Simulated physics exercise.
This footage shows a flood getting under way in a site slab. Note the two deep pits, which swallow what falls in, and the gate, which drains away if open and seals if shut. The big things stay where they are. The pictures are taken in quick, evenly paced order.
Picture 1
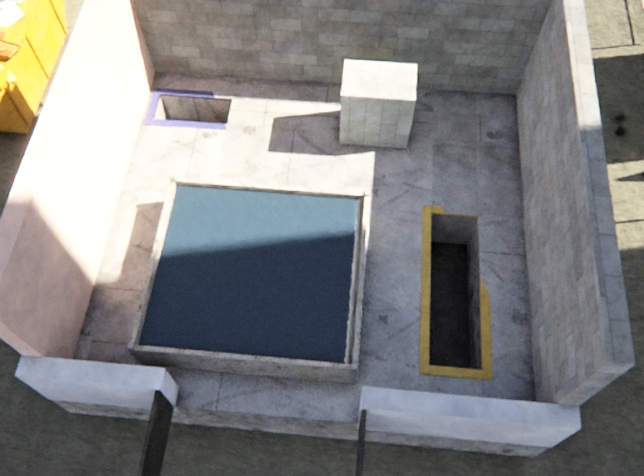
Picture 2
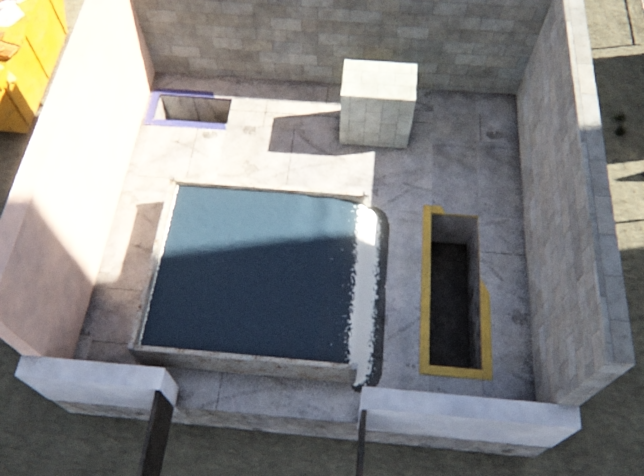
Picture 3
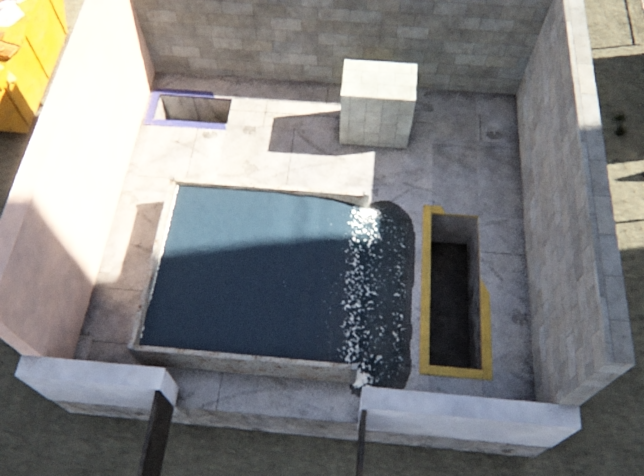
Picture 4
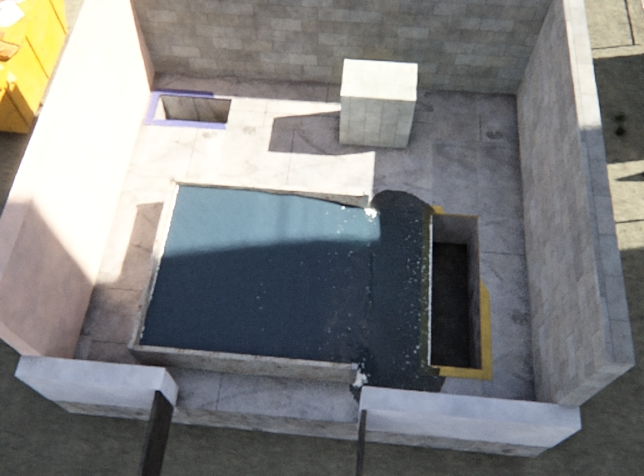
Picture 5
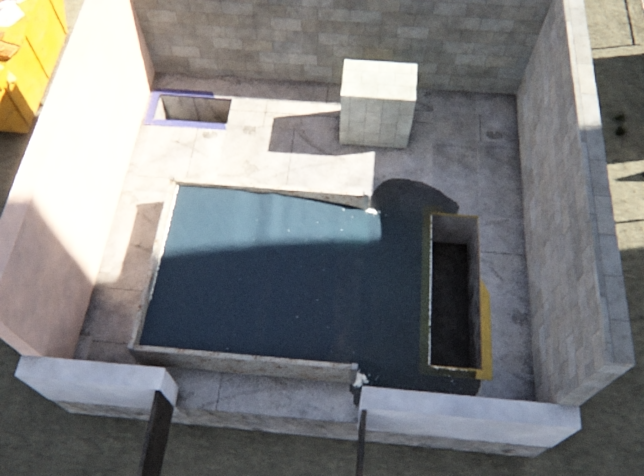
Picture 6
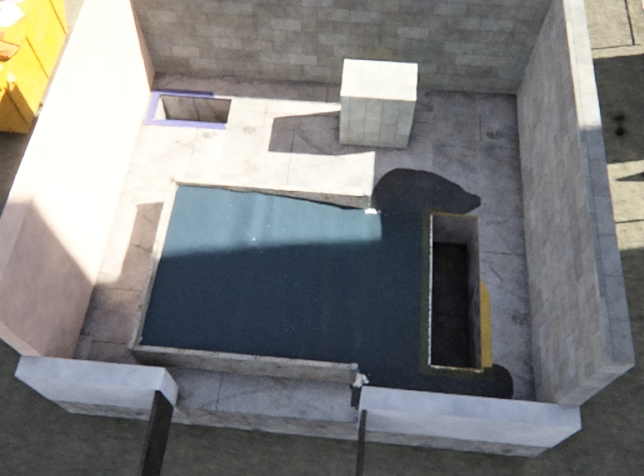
A blue pool of water bursts through its right side and spreads around the yellow-edged pit.
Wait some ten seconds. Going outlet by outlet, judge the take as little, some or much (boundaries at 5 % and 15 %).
My judgement: The gate ends up with little, the blue pit ends up with little, the yellow pit ends up with much.
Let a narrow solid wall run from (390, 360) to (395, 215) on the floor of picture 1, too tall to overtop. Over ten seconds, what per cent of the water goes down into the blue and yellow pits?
I'd say blue collects roughly 6 % while yellow collects roughly 20 %.
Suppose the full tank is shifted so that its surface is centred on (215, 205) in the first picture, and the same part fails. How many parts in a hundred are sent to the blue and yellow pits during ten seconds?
Blue about 6 %, yellow about 65 %.
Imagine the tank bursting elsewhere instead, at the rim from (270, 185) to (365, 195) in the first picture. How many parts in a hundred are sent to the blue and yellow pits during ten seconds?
Per cent: Blue 30, yellow 20.
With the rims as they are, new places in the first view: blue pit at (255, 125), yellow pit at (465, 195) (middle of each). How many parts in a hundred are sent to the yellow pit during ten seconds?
Yellow: 55 %.
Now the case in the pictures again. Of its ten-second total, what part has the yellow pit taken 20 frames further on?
Around 65 in a hundred.
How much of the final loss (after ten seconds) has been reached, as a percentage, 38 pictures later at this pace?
Near 85 in a hundred.
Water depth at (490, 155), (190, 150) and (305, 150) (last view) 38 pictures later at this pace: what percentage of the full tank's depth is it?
Respectively near 12, 0 and 0 per cent.
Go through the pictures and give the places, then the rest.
The tank at (257, 268) is whole and still, in the first frame.
Water pours out at (357, 288) and has run to (377, 214), in the second frame.
Water pours out at (357, 289) and has run to (391, 208), in the third frame.
Water pours out at (357, 289) and has run to a hidden place, in the fourth frame.
Water pours out at (357, 289) and has run to a hidden place, in the fifth frame.
The front is at a hidden place, out from the gap at (357, 289), in the sixth frame.
A moment on, water covers 25 % of the floor; the gate 0 %, the blue pit 0 %, the yellow pit 16 %.
Next, water covers 30 % of the floor; the gate 0 %, the blue pit 0 %, the yellow pit 31 %.
Then, water covers 35 % of the floor; the gate 0 %, the blue pit 0 %, the yellow pit 50 %.
Later, water covers 50 % of the floor; the gate 0 %, the blue pit 0 %, the yellow pit 66 %.
In the end, water covers 55 % of the floor; the gate 1 %, the blue pit 1 %, the yellow pit 76 %.
